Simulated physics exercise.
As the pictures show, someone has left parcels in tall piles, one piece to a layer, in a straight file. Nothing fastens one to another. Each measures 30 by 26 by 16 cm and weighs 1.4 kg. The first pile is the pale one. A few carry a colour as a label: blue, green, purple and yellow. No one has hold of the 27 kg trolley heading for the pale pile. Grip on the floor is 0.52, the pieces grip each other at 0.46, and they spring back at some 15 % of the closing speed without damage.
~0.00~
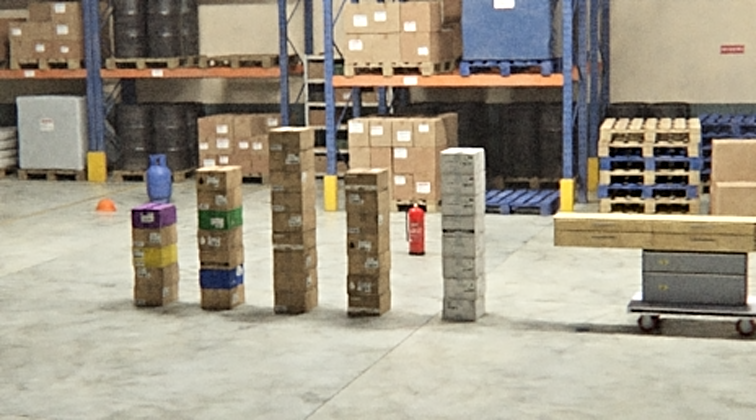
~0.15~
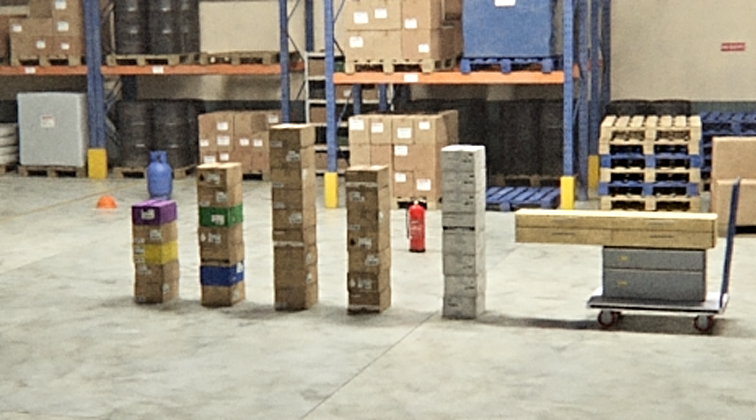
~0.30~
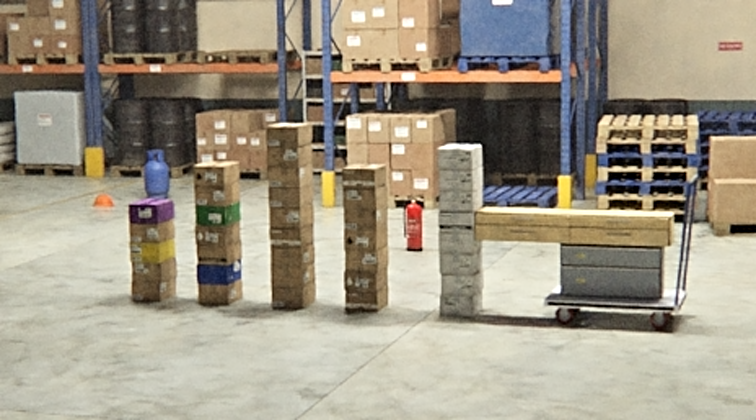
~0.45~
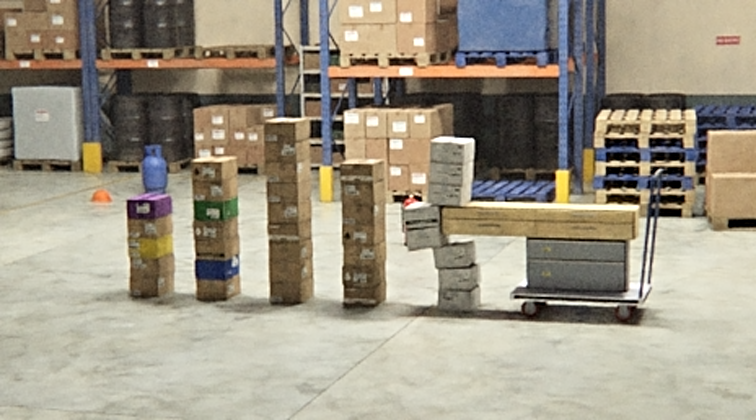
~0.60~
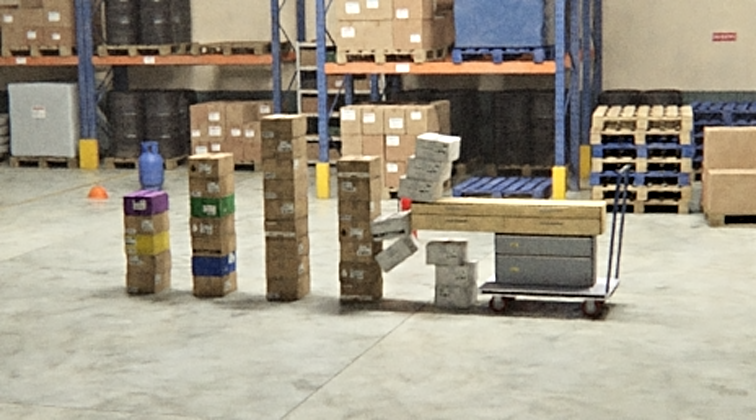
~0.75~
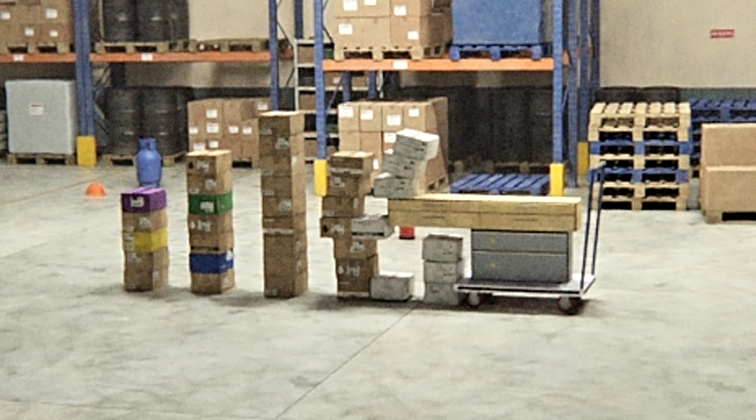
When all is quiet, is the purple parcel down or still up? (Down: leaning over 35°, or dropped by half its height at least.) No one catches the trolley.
The purple parcel drops.
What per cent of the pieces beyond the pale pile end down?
Roughly 95 per cent of them.
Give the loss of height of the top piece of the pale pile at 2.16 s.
Roughly 0 cm.
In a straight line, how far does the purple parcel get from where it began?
Roughly 144 cm away.
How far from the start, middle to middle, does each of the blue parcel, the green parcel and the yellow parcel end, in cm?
Blue 35, green 130, yellow 80.
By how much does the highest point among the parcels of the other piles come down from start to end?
About 66 cm.
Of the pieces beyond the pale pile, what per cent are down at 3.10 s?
By then 80 per cent.
By 2.16 s, 2 of the pale pile down; 4 of the 28 other parcels down; purple parcel unmoved.
By 3.10 s, 2 of the pale pile down; 23 of the 28 other parcels down; purple parcel tilted 28°, 8 cm lower; blue parcel tilted 38°.
When it is over (4.9 s), 2 of the pale pile down; 27 of the 28 other parcels down; purple parcel upside down; yellow parcel upside down; green parcel tilted 43°, 37 cm lower. In pixels of the last frame, middles, yellow parcel near (61, 266).
